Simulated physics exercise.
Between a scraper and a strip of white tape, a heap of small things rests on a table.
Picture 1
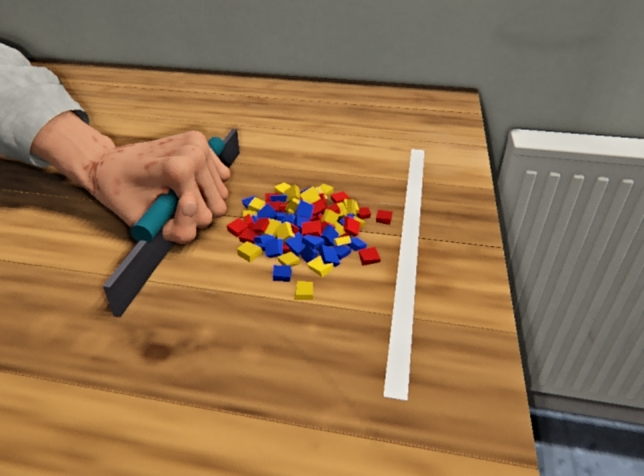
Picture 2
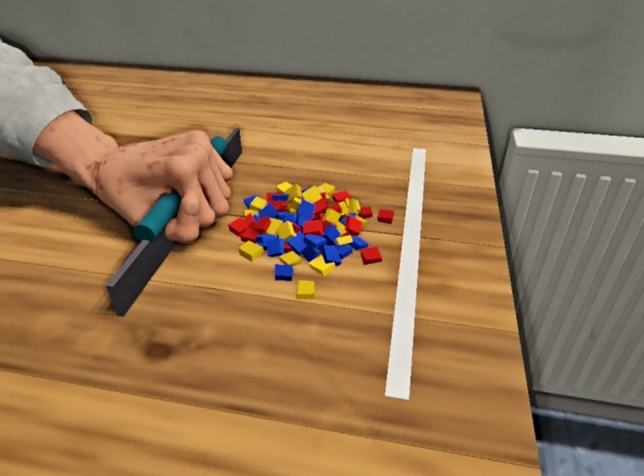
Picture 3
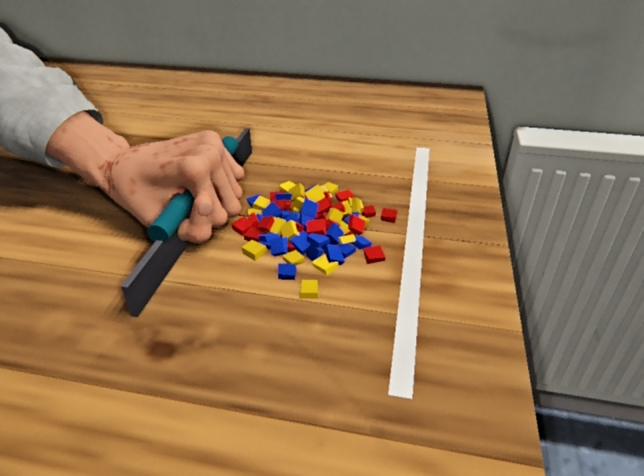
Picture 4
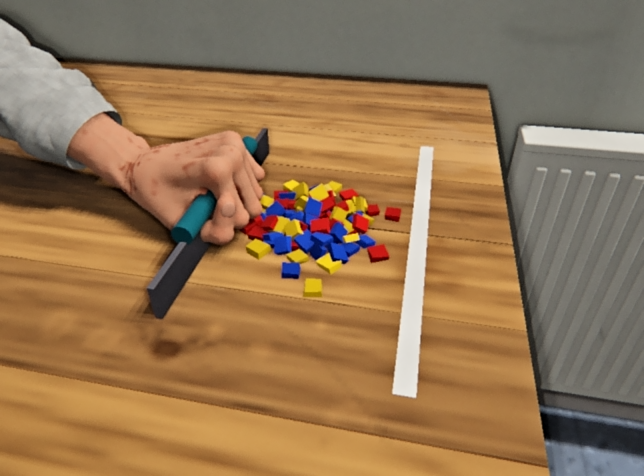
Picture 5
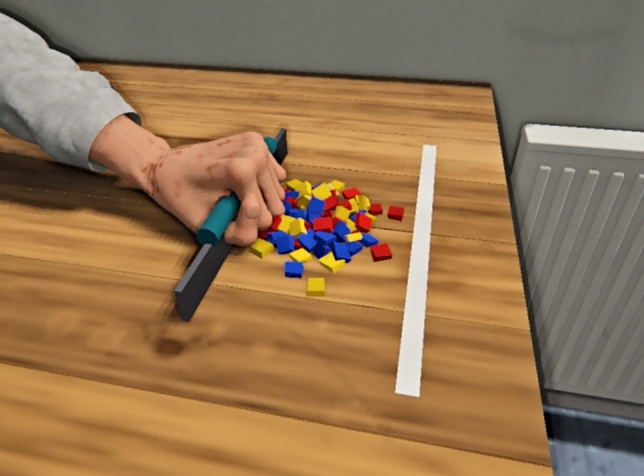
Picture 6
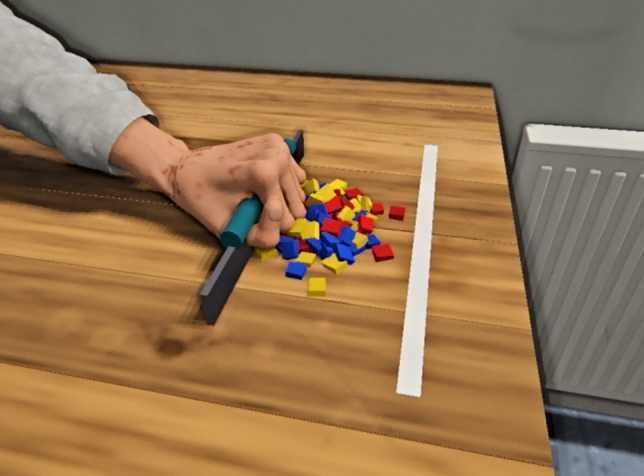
A wooden table in a grey-walled room, with a white radiator to the right, is seen from above at an angle. At the left, a hand in a grey sleeve grips a dark scraper with a teal handle, beside a heap of red, blue and yellow tiles and a white tape strip. The hand slides the scraper rightward into the heap's left side, bunching the nearest tiles, while the view shifts very slightly.
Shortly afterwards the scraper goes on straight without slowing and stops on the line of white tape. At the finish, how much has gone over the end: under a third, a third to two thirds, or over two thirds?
Under a third.
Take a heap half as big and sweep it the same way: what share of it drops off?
Expected share: Around 0 %.
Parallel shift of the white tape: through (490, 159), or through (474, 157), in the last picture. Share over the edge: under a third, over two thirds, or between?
For the first place it's more than two thirds, and for the second it's above two thirds.
Soon after the last picture, scraper still moving, near (353, 202); heap all on the table, its front near (453, 240).
A little later, scraper stopped at the white tape; heap a small part over the edge.
Later still, scraper stopped at the white tape; heap about a quarter over the edge.
At rest, scraper stopped at the white tape; heap about a quarter over the edge.
